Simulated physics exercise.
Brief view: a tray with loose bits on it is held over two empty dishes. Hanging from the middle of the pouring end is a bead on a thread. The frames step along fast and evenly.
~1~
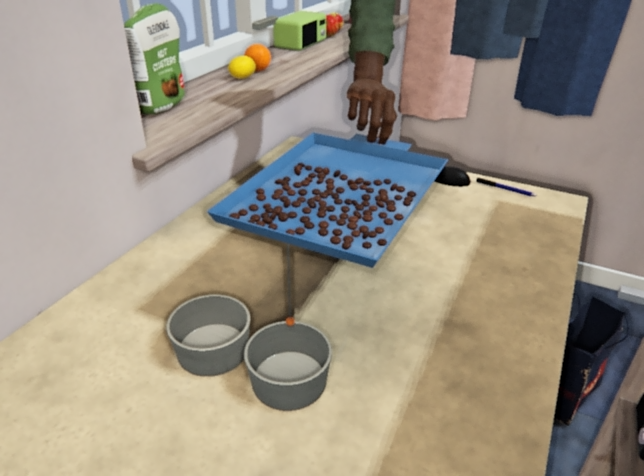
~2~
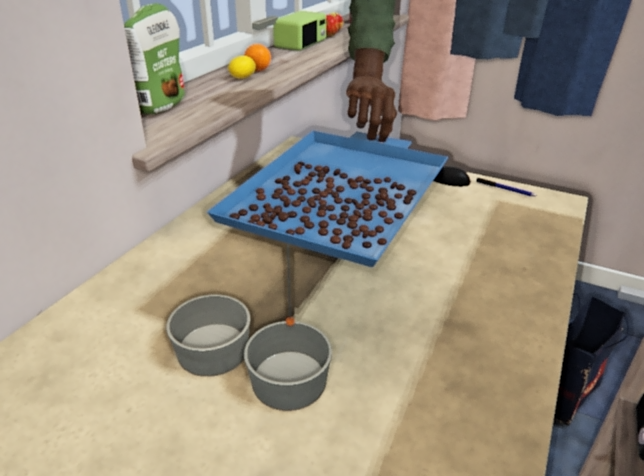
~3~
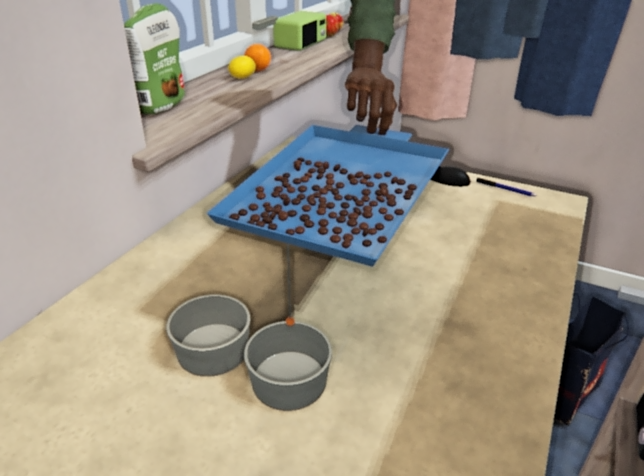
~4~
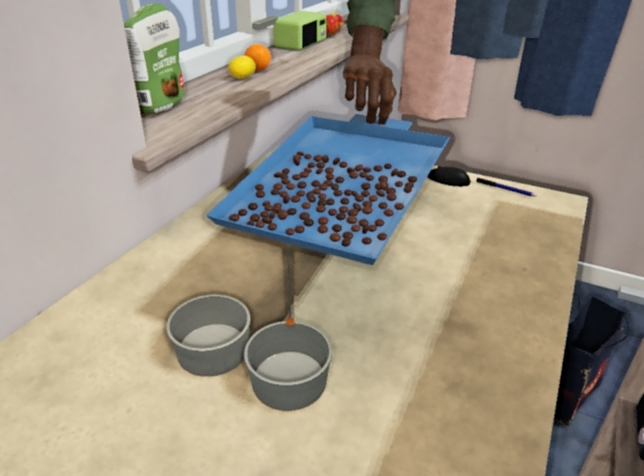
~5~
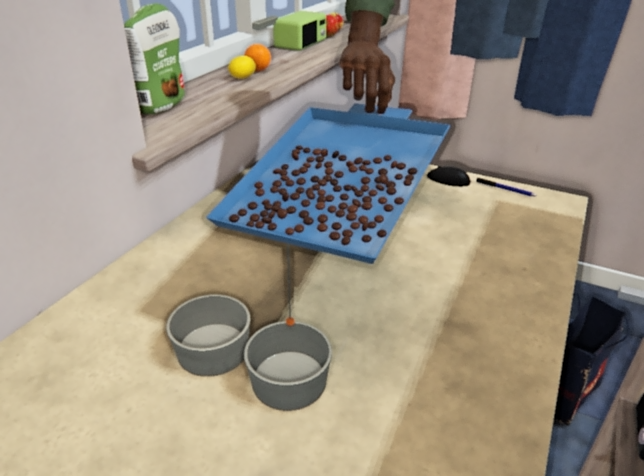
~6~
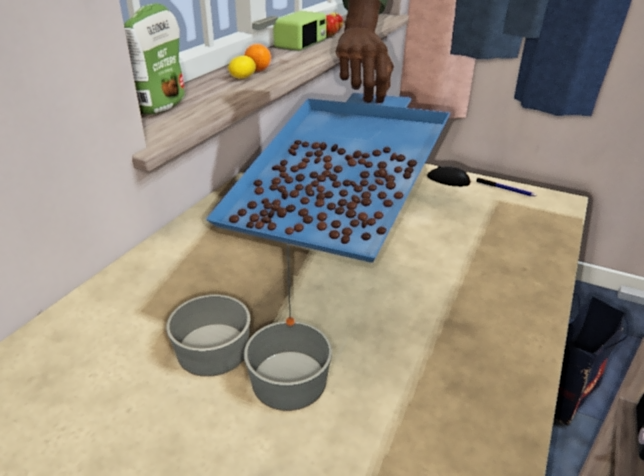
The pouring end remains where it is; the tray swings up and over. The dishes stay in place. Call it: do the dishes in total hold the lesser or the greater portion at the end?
In total they hold the greater portion.
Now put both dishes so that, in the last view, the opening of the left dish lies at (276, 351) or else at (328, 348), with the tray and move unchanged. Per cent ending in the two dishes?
Trial 1 around 40 percent, trial 2 around 0 percent.
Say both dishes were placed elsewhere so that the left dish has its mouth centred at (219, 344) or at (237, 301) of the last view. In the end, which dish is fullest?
So: The one further left first, and the one further left second.
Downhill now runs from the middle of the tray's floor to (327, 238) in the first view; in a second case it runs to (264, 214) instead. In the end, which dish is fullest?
Taking them in order: Right side, followed by left side.
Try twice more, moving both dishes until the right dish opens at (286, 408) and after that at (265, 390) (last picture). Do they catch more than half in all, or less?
Together the dishes get less than a half first, then less than a half.
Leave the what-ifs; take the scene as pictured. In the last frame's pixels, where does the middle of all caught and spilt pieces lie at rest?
Around (224, 352), give or take.
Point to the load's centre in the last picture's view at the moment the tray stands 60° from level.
Look about (273, 220) in the last picture.
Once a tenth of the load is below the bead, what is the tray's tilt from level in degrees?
The angle is around 85°.
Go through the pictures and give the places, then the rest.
In the first picture, corners of the pouring end at (215, 210) and (373, 255), level; middle of the load at (323, 203), flat chocolate drops; left dish at (186, 358); right dish at (267, 392); bead on its thread at (290, 321).
In the second picture, corners of the pouring end at (215, 210) and (373, 255), level; middle of the load at (323, 203).
In the third picture, corners of the pouring end at (214, 212) and (373, 254), tipped barely, lowest at the left corner; middle of the load at (322, 200).
In the fourth picture, corners of the pouring end at (214, 213) and (372, 253), tipped a little, lowest at the left corner; middle of the load at (322, 196).
In the fifth picture, corners of the pouring end at (213, 215) and (372, 253), tipped a little, lowest at the left corner; middle of the load at (322, 193).
In the sixth picture, corners of the pouring end at (213, 217) and (371, 252), tipped clearly, lowest at the left corner; middle of the load at (321, 189); left dish at (186, 358); right dish at (267, 392).
Soon, tray tipped steeply; nearly all on the tray; a small part in the air.
A while on, tray tipped right over; a stray few on the tray; about a quarter in the right dish; about half in the left dish; a small part outside both; about a quarter in the air.
Towards the end, tray tipped past a quarter turn; about a quarter in the right dish; about two thirds in the left dish; a small part outside both.
Finally, tray tipped past a quarter turn; about a quarter in the right dish; about two thirds in the left dish; a small part outside both.
